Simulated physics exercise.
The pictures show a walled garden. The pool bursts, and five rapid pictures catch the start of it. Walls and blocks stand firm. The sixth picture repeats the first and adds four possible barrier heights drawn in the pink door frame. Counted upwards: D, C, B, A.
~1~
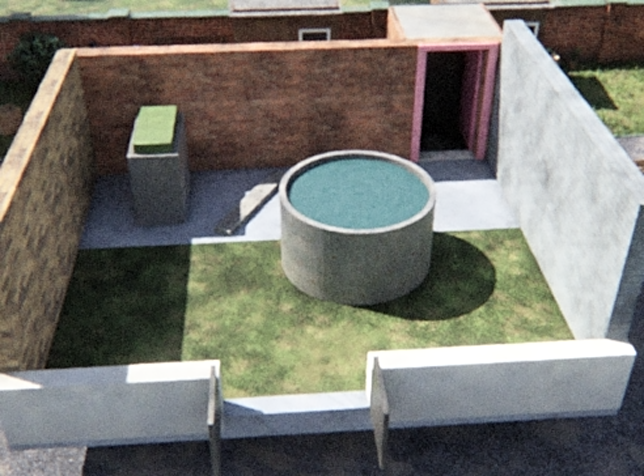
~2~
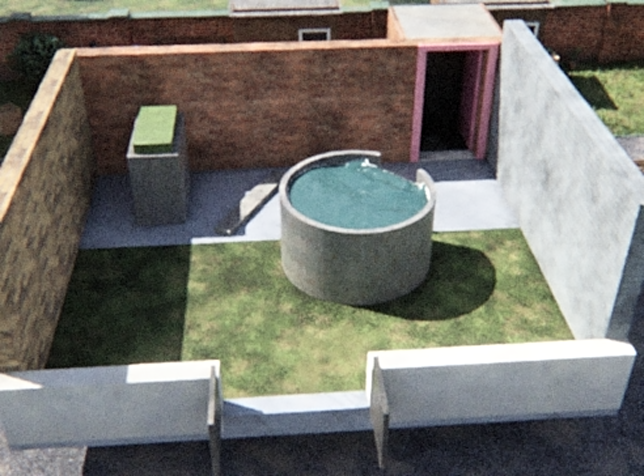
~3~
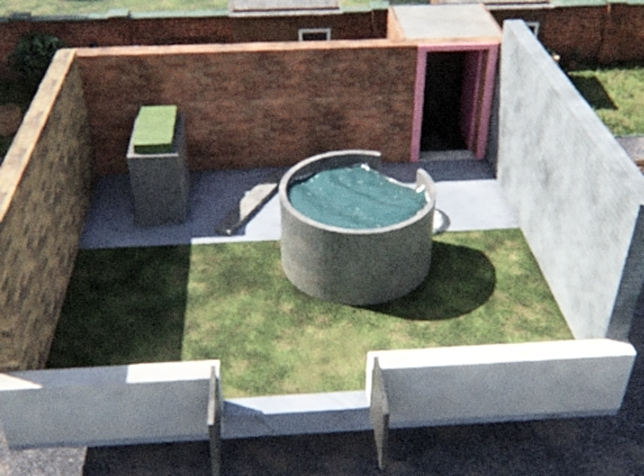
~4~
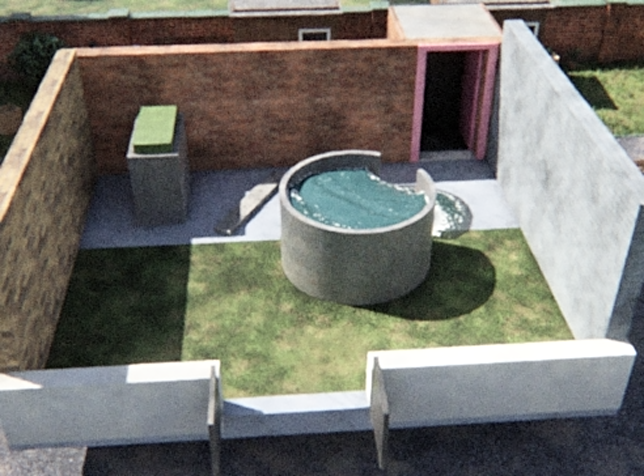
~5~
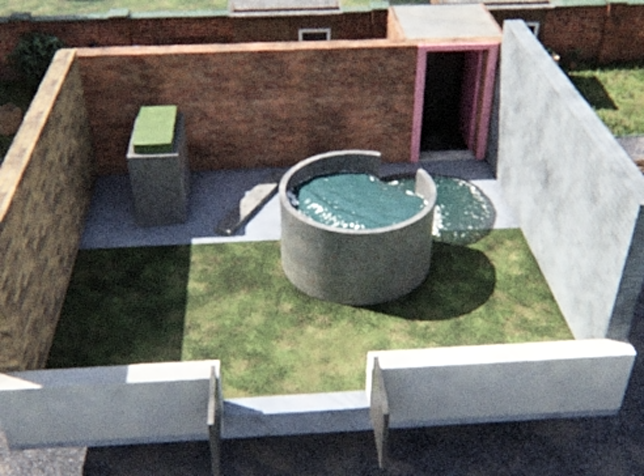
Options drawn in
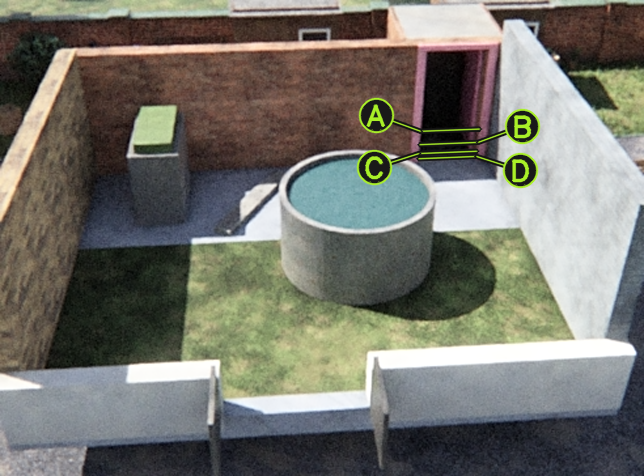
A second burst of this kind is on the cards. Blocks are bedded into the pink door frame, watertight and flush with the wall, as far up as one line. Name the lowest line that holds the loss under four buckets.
A will do.
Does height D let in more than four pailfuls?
Yes, it does.
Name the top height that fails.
That would be B.
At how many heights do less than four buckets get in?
One.
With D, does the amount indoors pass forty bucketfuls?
Yes, clearly.
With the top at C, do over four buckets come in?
Yes.
On the marked copy, A at (450, 130); B at (448, 143); C at (448, 152); D at (447, 157); from the bottom up D, C, B, A.
Choosing A, a splash gets over, under a bucket.
Choosing B, about 10 bucketfuls get in.
Choosing C, dozens of bucketfuls pour in.
Choosing D, dozens of bucketfuls pour in.
